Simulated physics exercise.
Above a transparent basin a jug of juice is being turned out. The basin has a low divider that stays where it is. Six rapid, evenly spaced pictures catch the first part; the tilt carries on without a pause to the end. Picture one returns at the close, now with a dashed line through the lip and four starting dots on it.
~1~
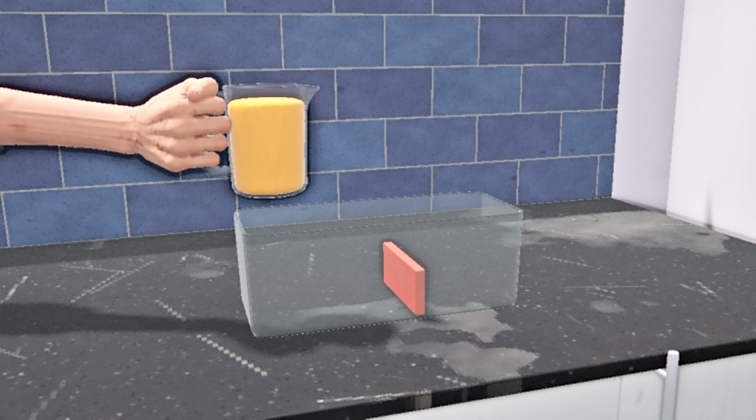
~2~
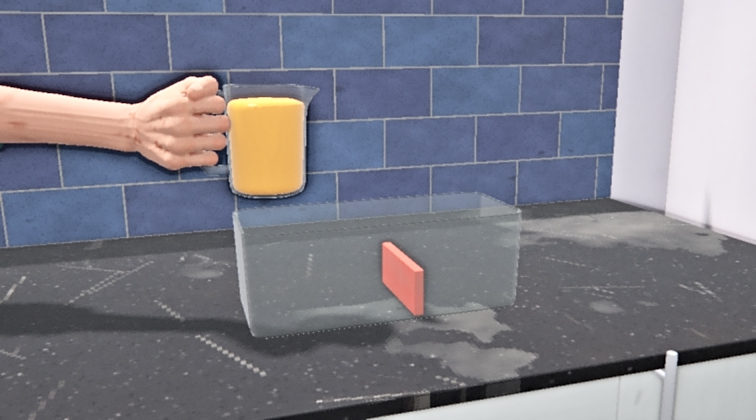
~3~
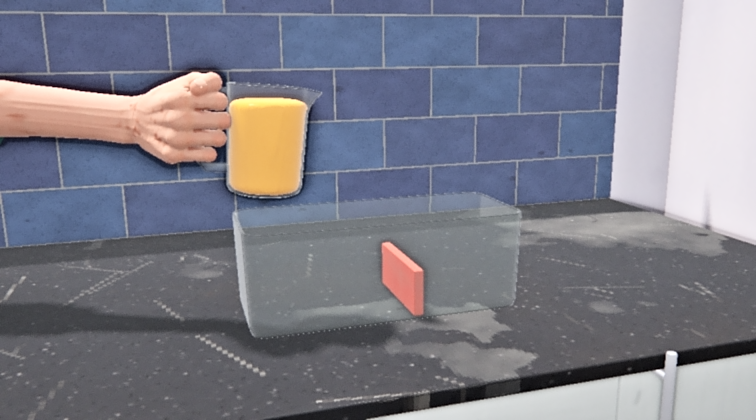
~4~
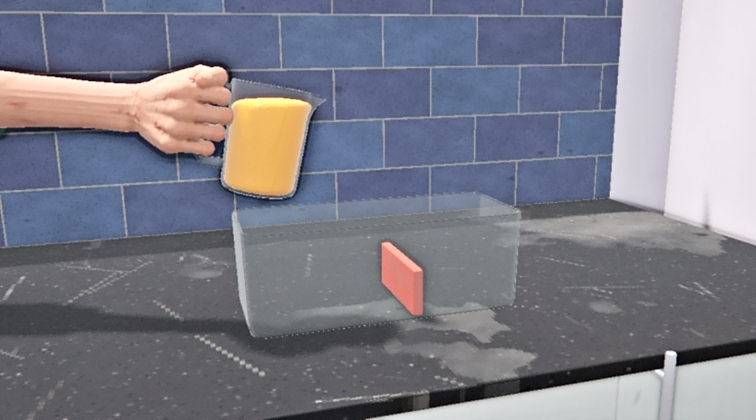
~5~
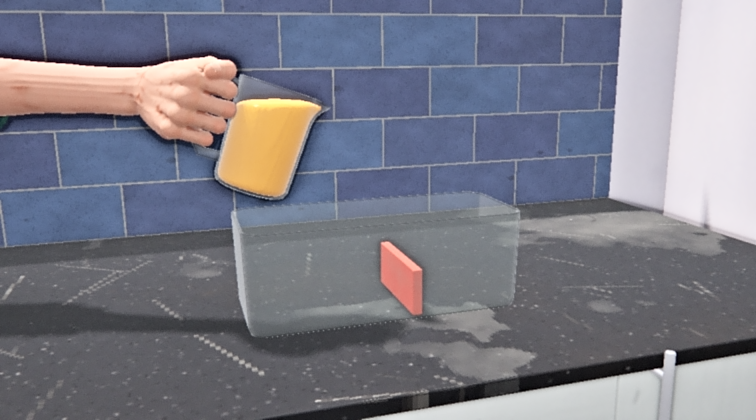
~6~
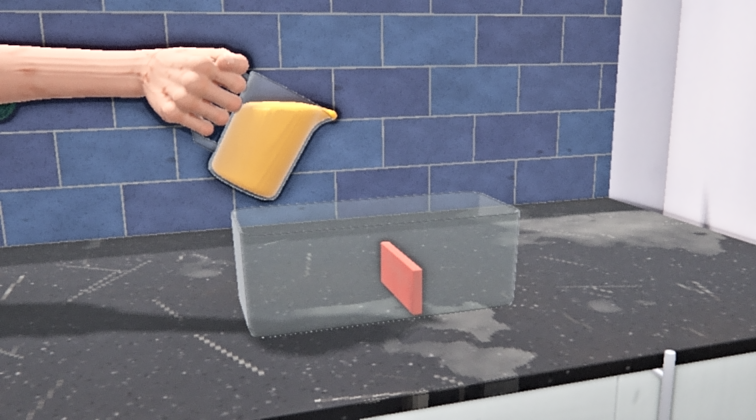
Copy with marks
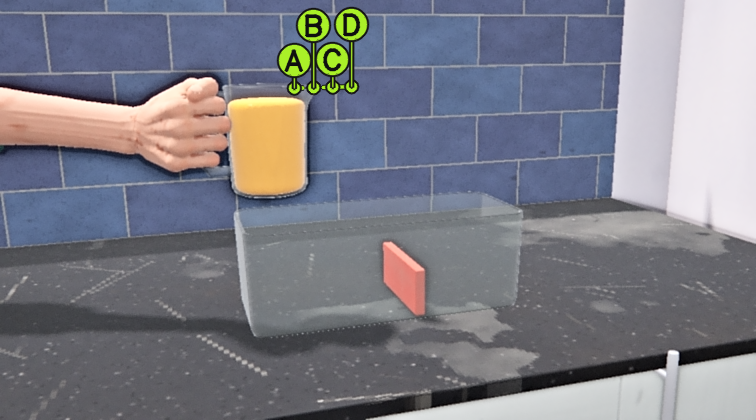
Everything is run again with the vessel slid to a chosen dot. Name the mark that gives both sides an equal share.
The best place is D.
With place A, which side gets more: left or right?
The left one.
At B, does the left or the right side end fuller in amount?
More ends on the left.
On the marked copy, A at (294, 88); B at (313, 87); C at (332, 87); D at (351, 86).
With A, about 97 % ends left of the wall and 2 % right of it.
With B, about 97 % ends left of the wall and 2 % right of it.
With C, about 89 % ends left of the wall and 10 % right of it.
With D, about 49 % ends left of the wall and 50 % right of it.
